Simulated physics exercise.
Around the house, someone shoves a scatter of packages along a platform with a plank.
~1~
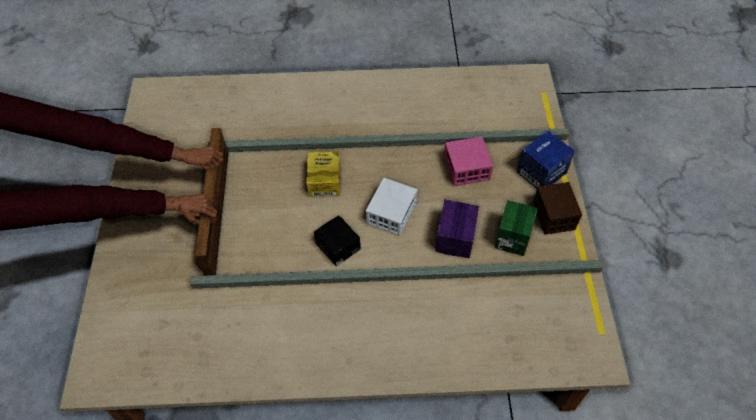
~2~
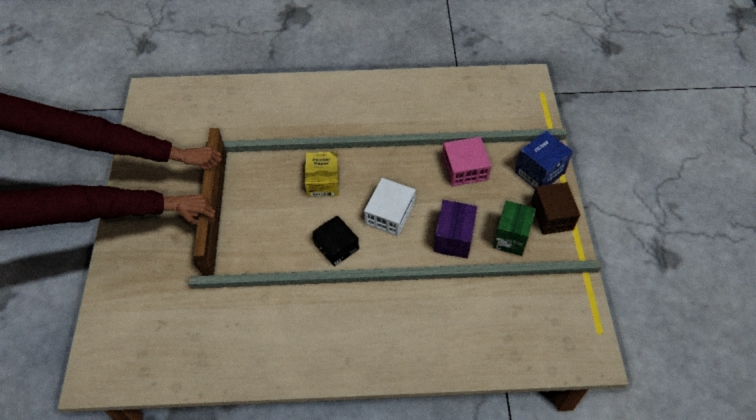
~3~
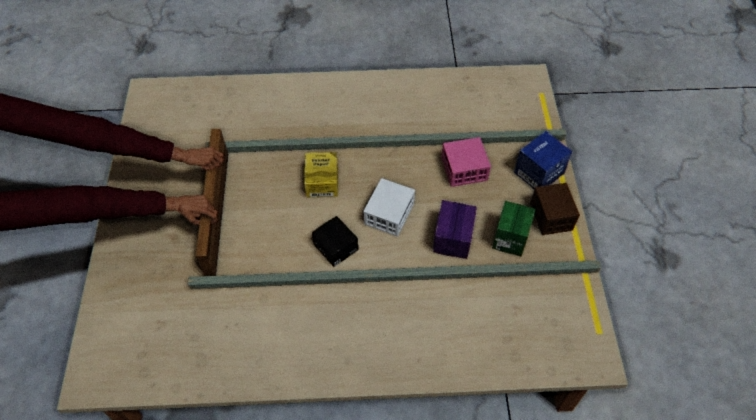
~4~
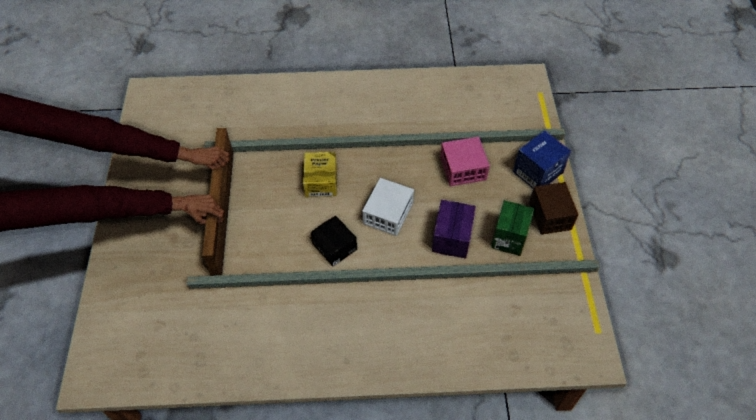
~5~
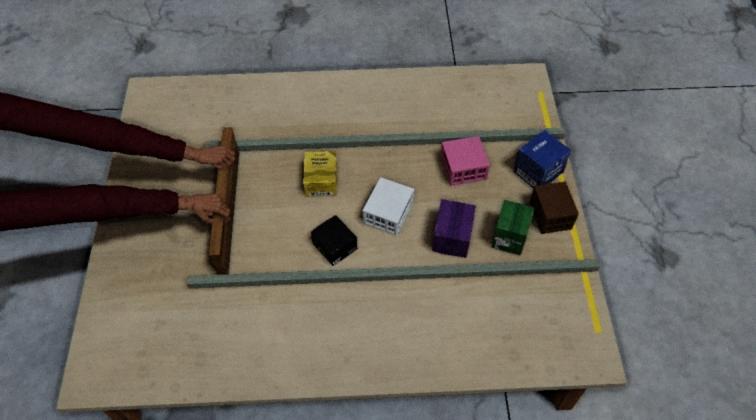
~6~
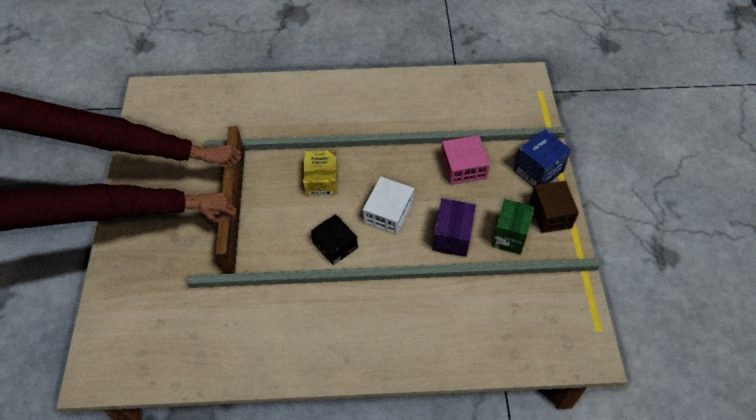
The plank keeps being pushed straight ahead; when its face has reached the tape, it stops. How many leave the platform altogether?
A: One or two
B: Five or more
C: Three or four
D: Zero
Option B: Five or more.
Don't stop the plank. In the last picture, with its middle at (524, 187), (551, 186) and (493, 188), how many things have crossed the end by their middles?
Over the end: 3, 5, 1.
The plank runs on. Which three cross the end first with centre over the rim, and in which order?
The blue box comes first, followed by the green parcel and then the brown crate.
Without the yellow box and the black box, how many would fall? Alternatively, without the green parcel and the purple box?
The first removal gives 6, the second gives 6.
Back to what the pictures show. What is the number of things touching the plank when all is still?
The count is 1.
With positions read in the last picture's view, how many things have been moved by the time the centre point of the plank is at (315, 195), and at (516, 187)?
Moved so far: 2, later 8.
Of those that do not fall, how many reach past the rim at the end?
I get 1.
Soon after, none off yet; brown crate at rest near (553, 207); blue box at rest near (542, 160); green parcel at rest near (513, 227).
After that, none off yet; brown crate at rest near (553, 207); blue box at rest near (542, 160); green parcel displaced a little near (518, 227).
And then, one off so far; brown crate displaced about its own width near (579, 202); blue box on its way down near (597, 186); green parcel displaced well along near (600, 237).
In the end, the number that fall off is five or more; gone, yellow box, white crate, purple box, pink crate, green parcel, blue box and brown crate.
